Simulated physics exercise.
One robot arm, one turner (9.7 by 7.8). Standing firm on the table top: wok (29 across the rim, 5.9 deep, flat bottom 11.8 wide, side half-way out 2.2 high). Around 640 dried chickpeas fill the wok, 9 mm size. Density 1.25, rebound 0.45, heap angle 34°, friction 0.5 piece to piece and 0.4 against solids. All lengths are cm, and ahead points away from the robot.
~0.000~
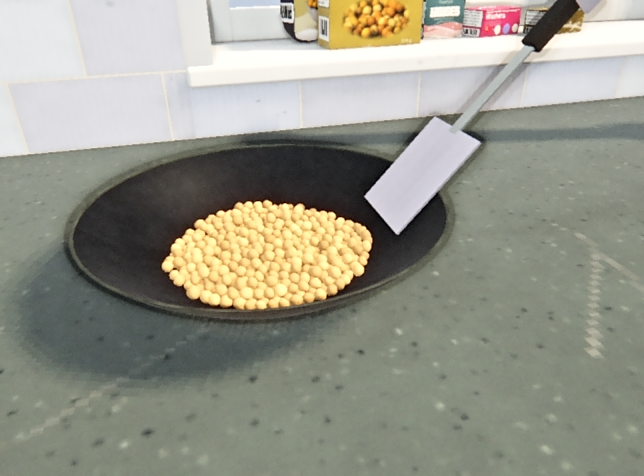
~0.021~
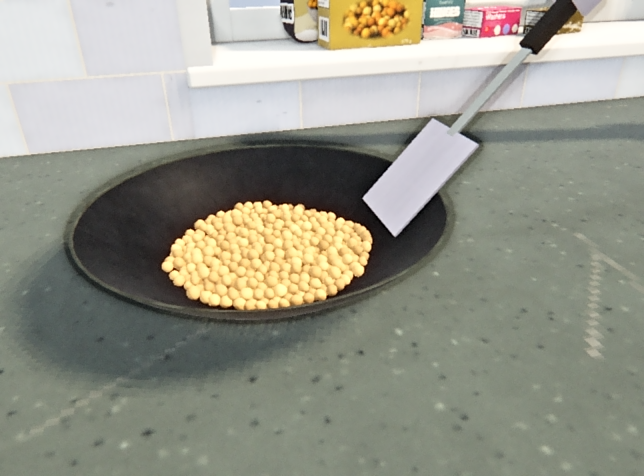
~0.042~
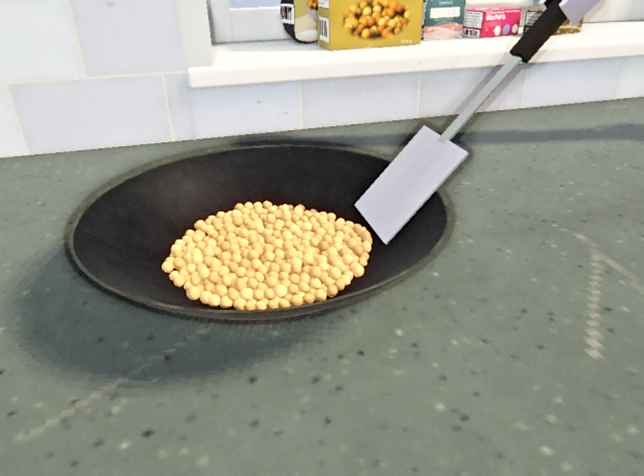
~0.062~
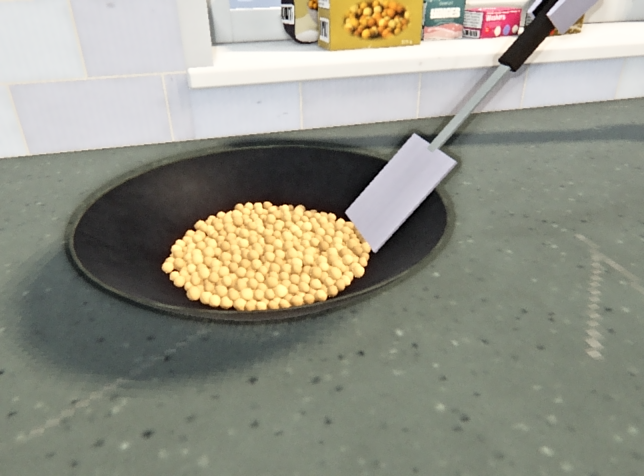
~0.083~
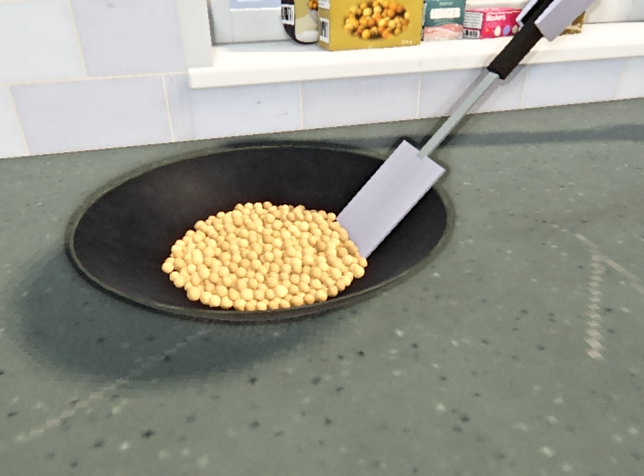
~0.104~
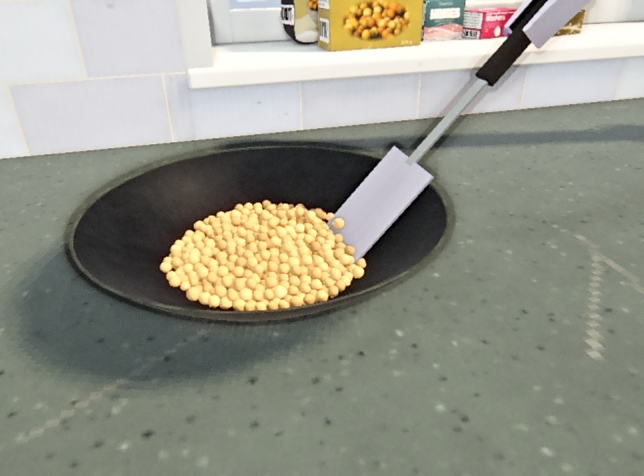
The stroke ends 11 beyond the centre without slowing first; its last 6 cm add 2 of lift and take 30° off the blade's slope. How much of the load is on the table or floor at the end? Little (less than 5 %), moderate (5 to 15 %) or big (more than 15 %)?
Share on the table or floor: Moderate (5 to 15 %).
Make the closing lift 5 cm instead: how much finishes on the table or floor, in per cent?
About 10 per cent.
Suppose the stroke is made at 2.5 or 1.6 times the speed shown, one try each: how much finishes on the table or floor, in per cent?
About 40 and 25 per cent.
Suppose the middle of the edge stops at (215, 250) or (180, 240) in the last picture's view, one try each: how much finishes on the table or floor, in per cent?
About 0 and 0 per cent.
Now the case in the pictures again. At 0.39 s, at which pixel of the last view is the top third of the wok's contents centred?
At about (144, 236).
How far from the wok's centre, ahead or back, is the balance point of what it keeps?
Some 4.0 cm ahead.
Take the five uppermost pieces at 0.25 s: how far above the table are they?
About 4 cm.
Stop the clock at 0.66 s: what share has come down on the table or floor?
About 10 per cent.
After 0.25 s, sloping 47°, highest piece 4 above the table; 644 in the wok.
After 0.39 s, sloping 38°, highest piece 6 above the table; 644 in the wok.
After 0.66 s, sloping 17°, highest piece 7 above the table; 580 in the wok, 59 on the table or floor, 5 on the blade or in flight.
After 1.71 s, sloping 17°, highest piece 6 above the table; 580 in the wok, 64 on the table or floor.
In the end, 580 in the wok, 64 on the table or floor. That is 10 % on the table or floor.
